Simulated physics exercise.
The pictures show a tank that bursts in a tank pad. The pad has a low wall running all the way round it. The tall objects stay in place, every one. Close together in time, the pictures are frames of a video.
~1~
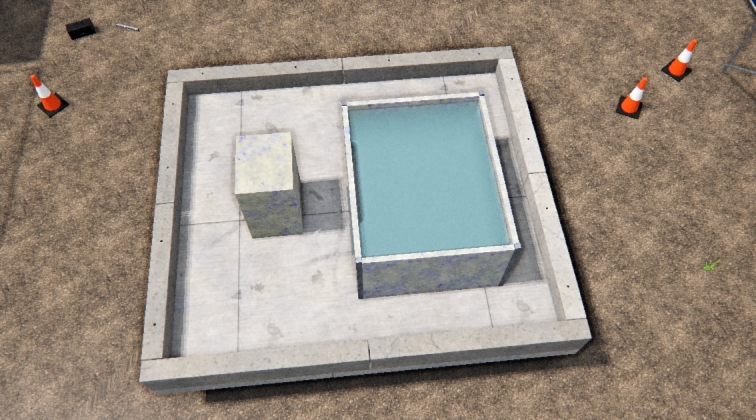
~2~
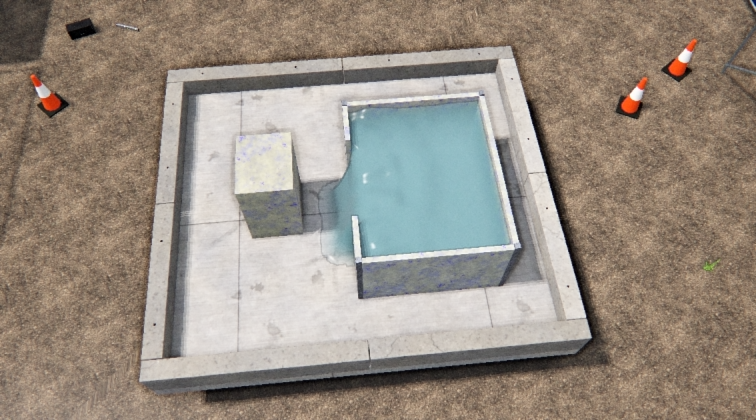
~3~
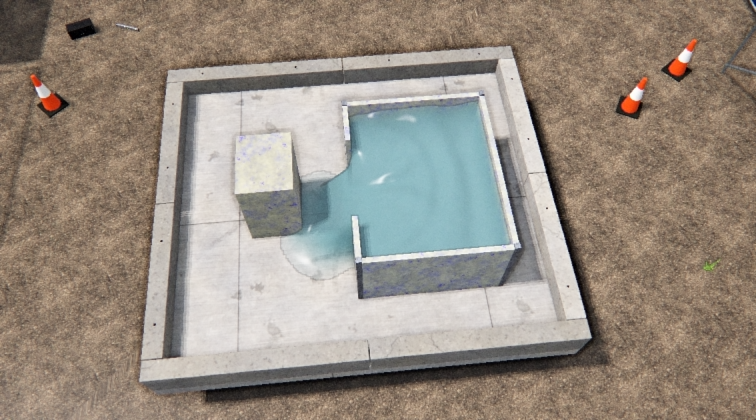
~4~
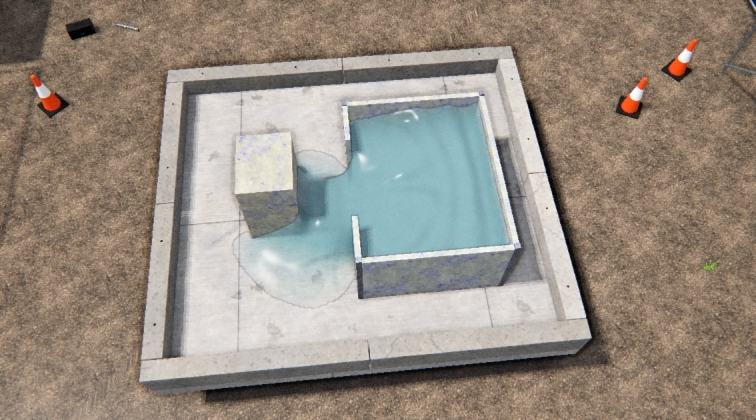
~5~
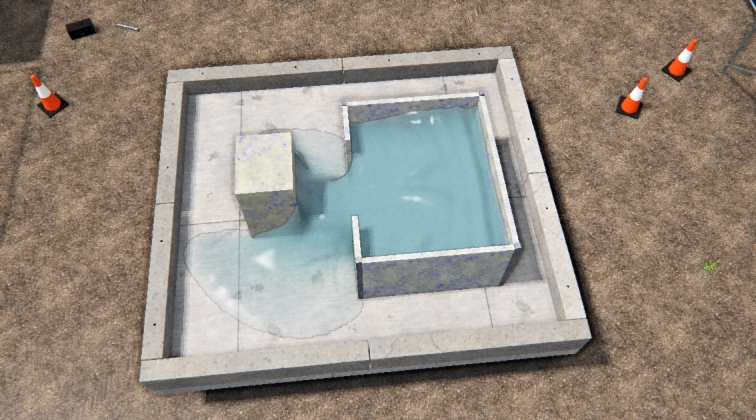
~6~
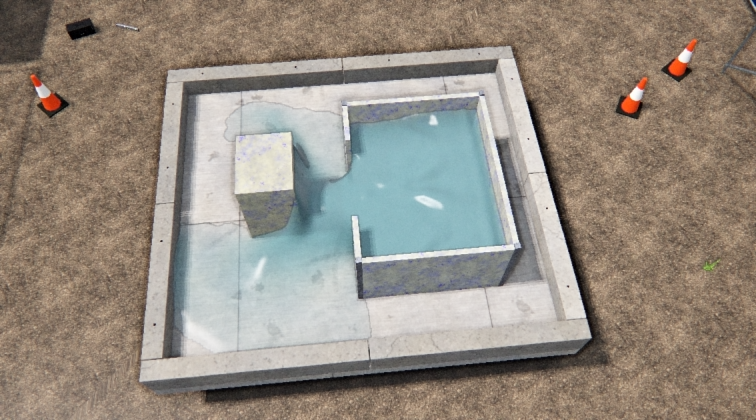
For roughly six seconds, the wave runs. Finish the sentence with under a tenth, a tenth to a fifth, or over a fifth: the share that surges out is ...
The share that surges out is under a tenth.
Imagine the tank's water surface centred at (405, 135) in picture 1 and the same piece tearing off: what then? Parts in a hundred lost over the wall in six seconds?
Measured share: Close to 4 per cent.
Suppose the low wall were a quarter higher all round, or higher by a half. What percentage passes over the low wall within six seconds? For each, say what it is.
Around 2 percent for the first try and around 0 percent for the second, I'd say.
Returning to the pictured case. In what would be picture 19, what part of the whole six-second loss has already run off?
85 per cent.
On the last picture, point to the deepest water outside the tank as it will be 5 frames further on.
Estimated pixel: (172, 364).
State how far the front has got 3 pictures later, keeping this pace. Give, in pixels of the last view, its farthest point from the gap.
The farthest point of the front sits at (190, 97).
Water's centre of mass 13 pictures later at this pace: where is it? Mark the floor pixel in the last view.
Somewhere around (338, 210) in the last view.
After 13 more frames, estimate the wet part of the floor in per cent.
Some 85 per cent.
A moment on, water covers 45 % of the floor; the low wall has let 0 % over.
Next, water covers 50 % of the floor; the low wall has let 1 % over.
Then, water covers 75 % of the floor; the low wall has let 5 % over.
Later, water covers 80 % of the floor; the low wall has let 6 % over.
In the end, water covers 85 % of the floor; the low wall has let 6 % over.
